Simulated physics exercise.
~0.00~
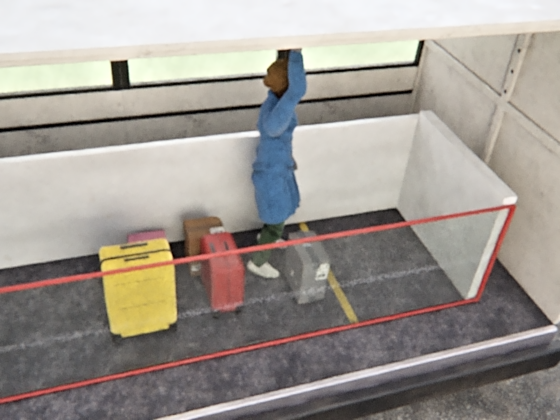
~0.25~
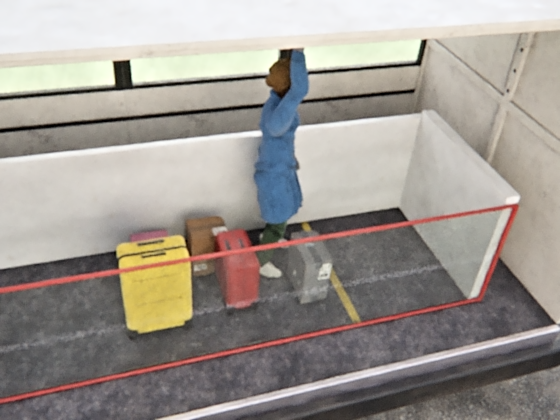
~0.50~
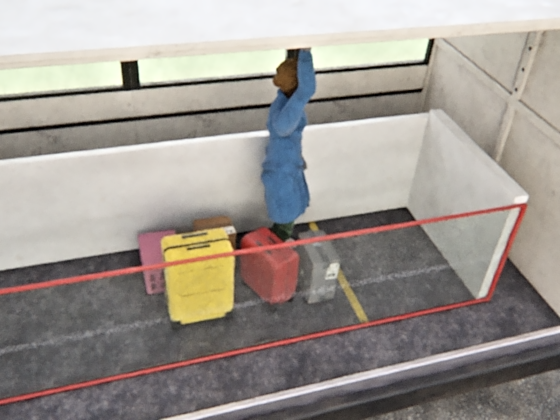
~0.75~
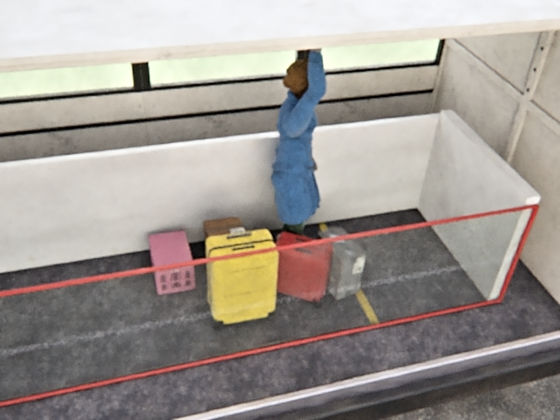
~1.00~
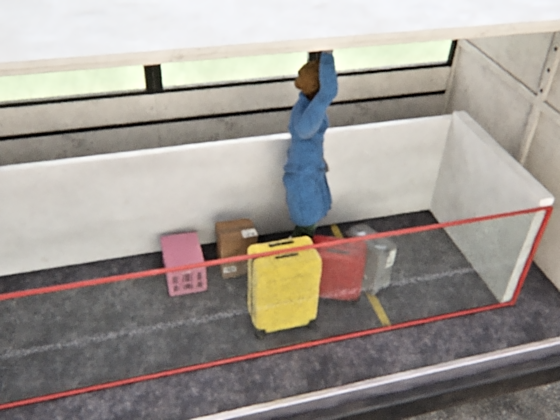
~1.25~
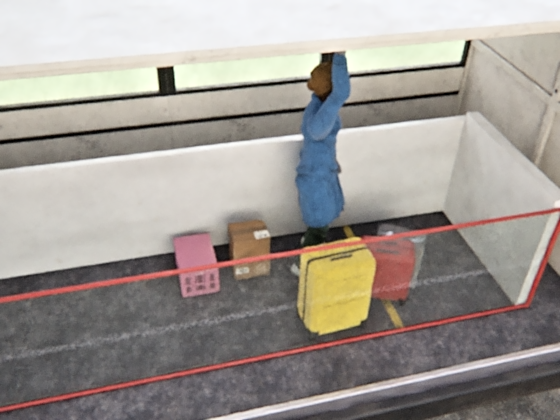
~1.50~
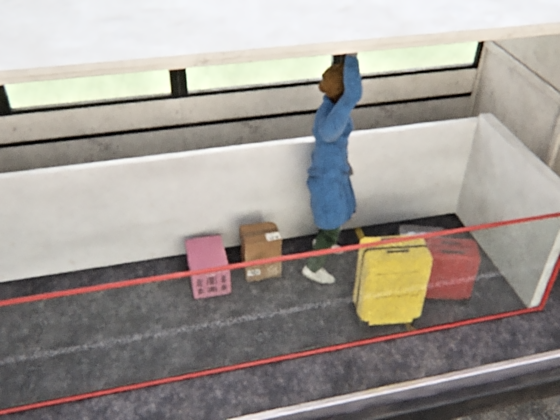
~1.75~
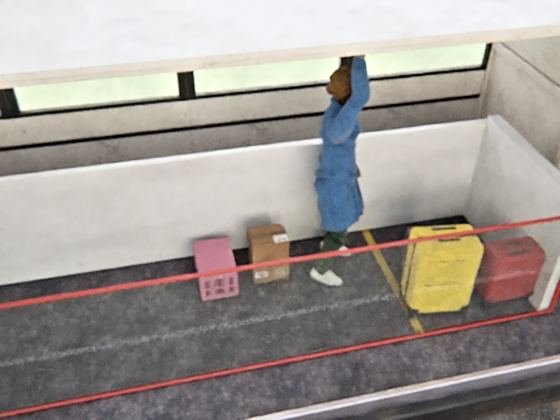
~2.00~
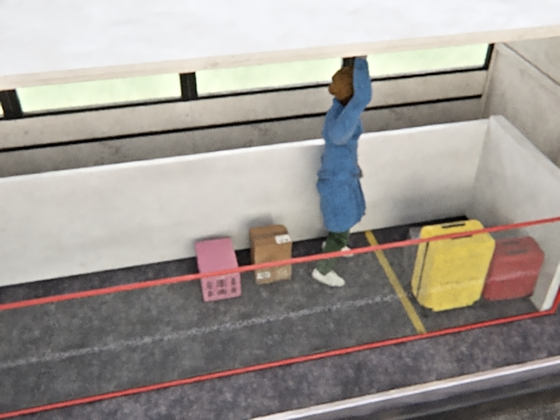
In a long grey-floored bay with pale walls and a red-edged clear front, a person in a blue coat stands among loose bags, both arms raised to the ceiling. The big yellow case and the smaller red one roll right, uncovering a pink crate and a brown package that stay put behind them. The grey piece of luggage also slides right, over the yellow floor line. Both wheeled cases follow across it, passing in front of the person, who keeps standing. Finally, the red case rests near the right end wall, with the upright yellow case beside it, largely hiding the grey piece.
